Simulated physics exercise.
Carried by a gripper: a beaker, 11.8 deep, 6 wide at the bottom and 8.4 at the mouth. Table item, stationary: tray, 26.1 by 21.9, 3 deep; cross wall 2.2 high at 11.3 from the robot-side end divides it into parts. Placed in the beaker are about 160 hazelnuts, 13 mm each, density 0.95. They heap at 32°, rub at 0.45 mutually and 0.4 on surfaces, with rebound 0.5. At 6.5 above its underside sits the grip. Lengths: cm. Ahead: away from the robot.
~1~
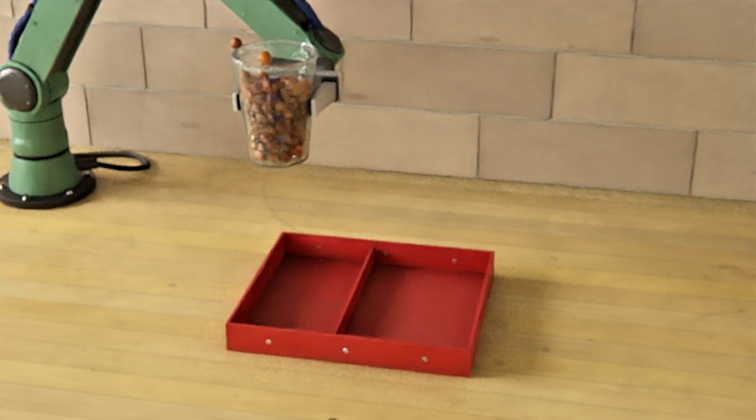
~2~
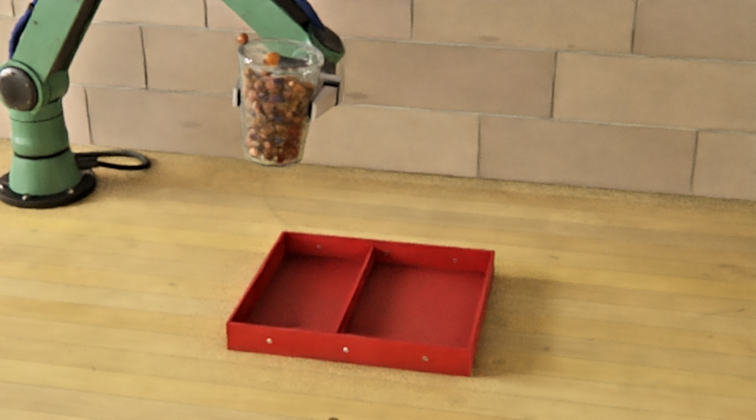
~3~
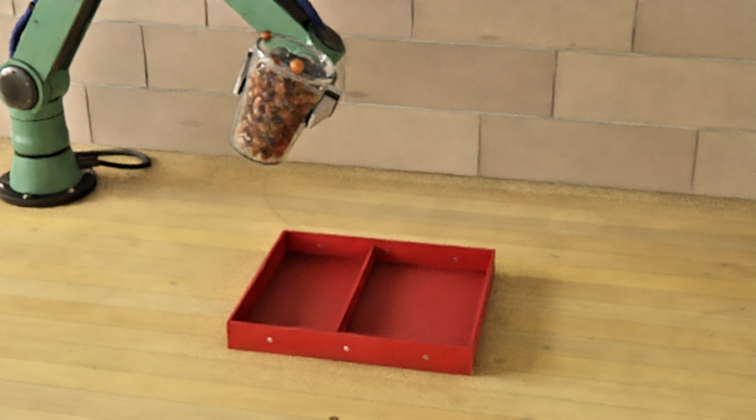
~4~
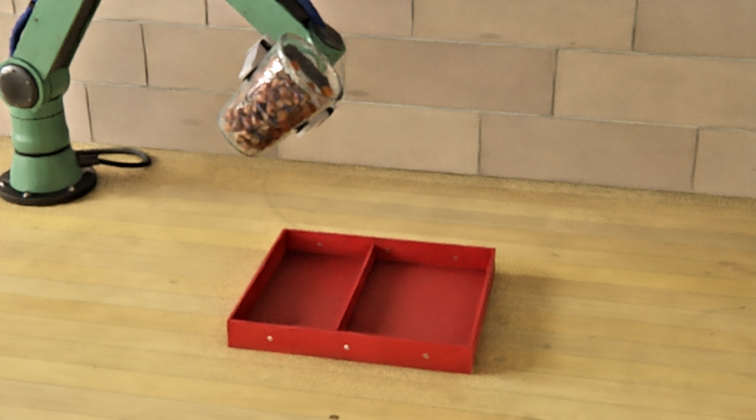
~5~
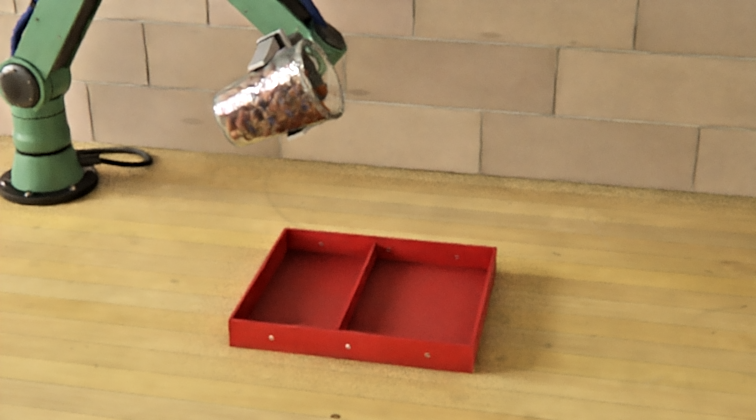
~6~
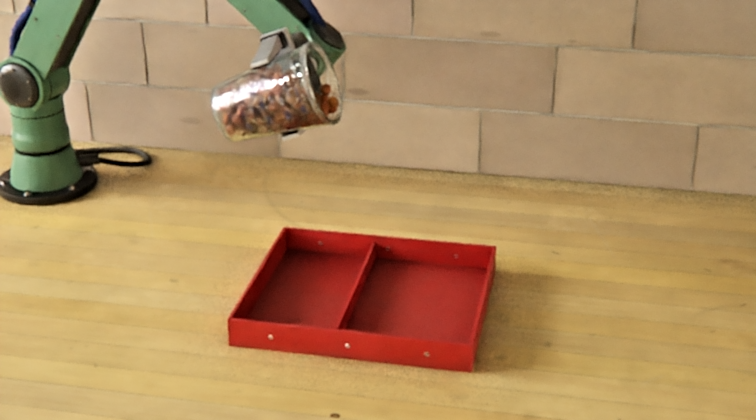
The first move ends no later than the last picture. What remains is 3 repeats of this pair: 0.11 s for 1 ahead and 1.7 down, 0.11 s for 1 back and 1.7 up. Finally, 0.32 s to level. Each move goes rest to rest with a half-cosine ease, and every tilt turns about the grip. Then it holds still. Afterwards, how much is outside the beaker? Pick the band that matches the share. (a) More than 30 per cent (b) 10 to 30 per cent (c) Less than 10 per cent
Less than 10 per cent.
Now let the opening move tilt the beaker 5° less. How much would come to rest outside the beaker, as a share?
Roughly 0 in a hundred.
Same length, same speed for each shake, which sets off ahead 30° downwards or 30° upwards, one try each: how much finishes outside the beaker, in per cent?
Try one gives about 10 in a hundred, try two about 20 in a hundred.
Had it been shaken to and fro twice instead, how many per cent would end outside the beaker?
That change gives some 0 percent.
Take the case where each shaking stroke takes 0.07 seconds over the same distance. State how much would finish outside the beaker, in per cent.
I'd expect close to 10 in a hundred.
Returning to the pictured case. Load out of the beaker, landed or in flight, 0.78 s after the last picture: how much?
Near 0 per cent so far.
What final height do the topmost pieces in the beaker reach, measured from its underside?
Roughly 11.5 cm.
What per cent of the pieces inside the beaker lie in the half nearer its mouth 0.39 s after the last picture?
Around 45 per cent of it.
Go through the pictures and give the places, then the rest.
The beaker middle at (277, 107), level; upper third of the load around (271, 87), from x 235 to 305, top at y 45; 162 in the beaker, in the first picture.
The beaker middle at (277, 106), tilted 7° forward; upper third of the load around (273, 86), from x 245 to 305, top at y 40, in the second picture.
The beaker middle at (276, 104), tilted 24° forward; upper third of the load around (274, 85), from x 240 to 310, top at y 35, in the third picture.
The beaker middle at (274, 102), tilted 45° forward; upper third of the load around (278, 87), from x 230 to 325, top at y 60, in the fourth picture.
The beaker middle at (275, 100), tilted 62° forward; upper third of the load around (277, 86), from x 225 to 325, top at y 70, in the fifth picture.
The beaker middle at (273, 99), tilted 69° forward; upper third of the load around (274, 87), from x 225 to 335, top at y 70; 162 in the beaker, in the sixth picture.
Then, 0.39 s on, tilted 69° forward, highest piece 27 above the table; 159 in the beaker, 3 in the far-side part.
Then, 0.78 s on, tilted 46° forward, highest piece 28 above the table; 159 in the beaker, 3 in the far-side part.
Then, 1.18 s on, level, highest piece 30 above the table; 159 in the beaker, 3 in the far-side part.
Then, 2.23 s on, level, highest piece 30 above the table; 159 in the beaker, 3 in the far-side part.
In the end, 159 in the beaker, 3 in the far-side part. That is 2 % outside the beaker.
